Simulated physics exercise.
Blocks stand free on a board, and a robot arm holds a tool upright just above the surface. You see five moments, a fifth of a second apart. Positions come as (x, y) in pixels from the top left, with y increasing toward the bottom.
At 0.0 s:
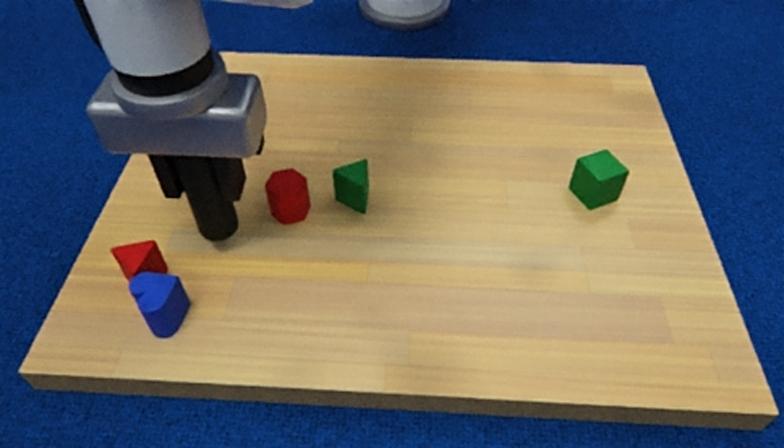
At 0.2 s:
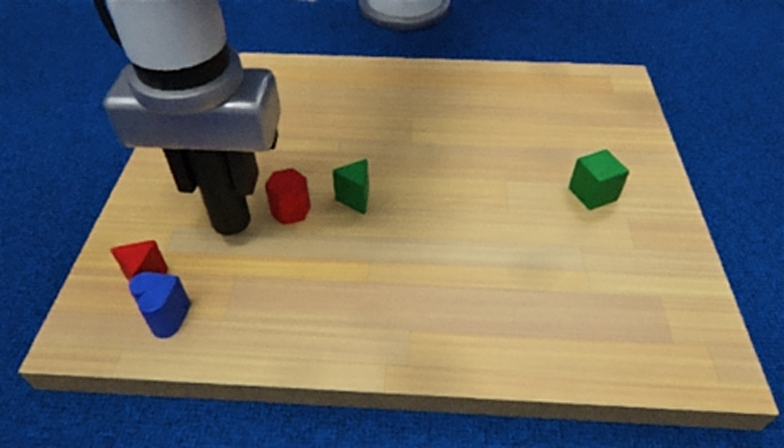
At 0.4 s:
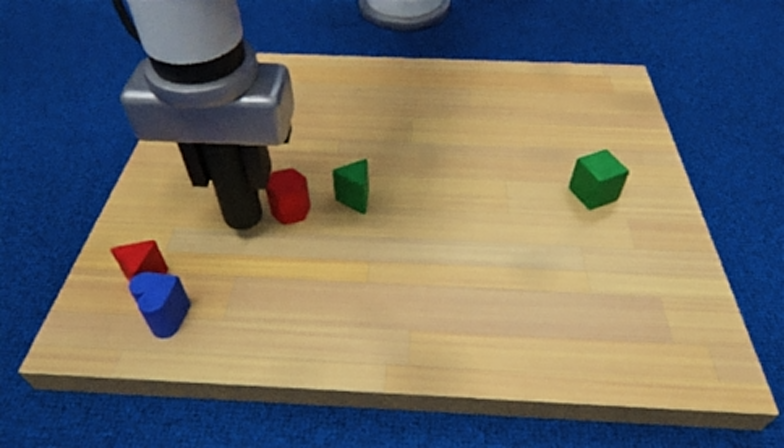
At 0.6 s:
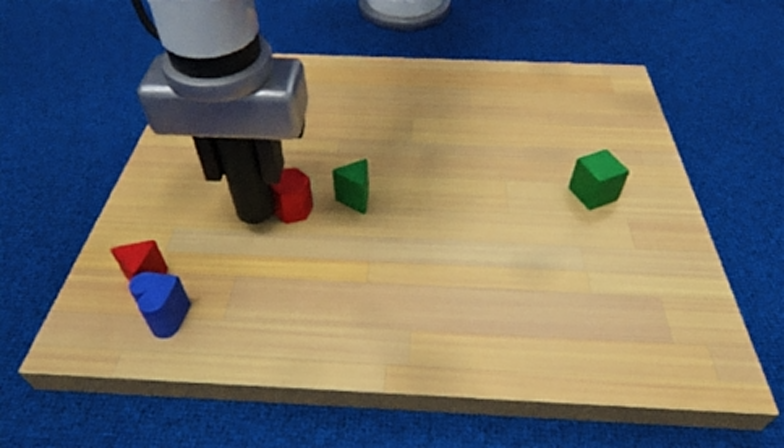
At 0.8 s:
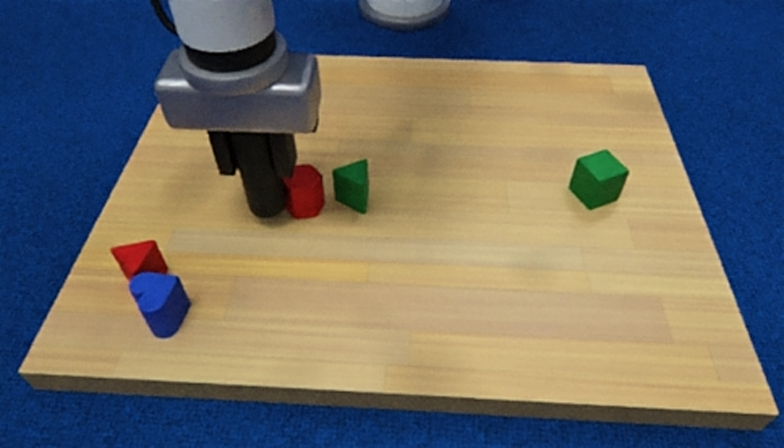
Robot arm moving a dark upright tool rightward across a wooden board, then nudging a red hexagonal block slightly toward a green one.
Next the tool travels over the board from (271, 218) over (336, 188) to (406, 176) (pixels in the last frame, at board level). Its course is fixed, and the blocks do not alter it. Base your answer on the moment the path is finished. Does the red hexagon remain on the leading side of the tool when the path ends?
Going by the path, yes.
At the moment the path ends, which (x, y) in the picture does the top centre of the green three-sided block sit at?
That would be at about pixel (407, 168).
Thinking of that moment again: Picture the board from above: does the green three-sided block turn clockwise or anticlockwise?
The green three-sided block rotates clockwise.
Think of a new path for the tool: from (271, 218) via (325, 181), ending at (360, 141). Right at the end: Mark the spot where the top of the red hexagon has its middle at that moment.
Its top face will be centred at roughly (377, 138).
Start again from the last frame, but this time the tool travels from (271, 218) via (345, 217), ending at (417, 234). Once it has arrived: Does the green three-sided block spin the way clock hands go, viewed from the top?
Yes, that is what happens.
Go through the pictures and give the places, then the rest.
The first picture shows tool's lower end at (220, 228); red hexagon at (285, 181); green three-sided block at (354, 171).
The second picture shows tool at (232, 223); blocks still.
The third picture shows tool at (244, 217); blocks still.
The fourth picture shows tool at (256, 212); red hexagon at (288, 180).
The fifth picture shows tool at (268, 206); red hexagon at (301, 176); green three-sided block at (354, 171).
The first path, step by step. One third of the way, tool at (312, 184); red hexagon at (345, 157), turned 10° clockwise; green three-sided block at (374, 166), turned 70° clockwise.
Two thirds of the way, tool at (359, 171); red hexagon at (392, 146), turned 25° clockwise; green three-sided block at (403, 167), turned 120° clockwise.
At the end, tool at (406, 164); red hexagon at (438, 136); green three-sided block at (407, 168), turned 130° clockwise.
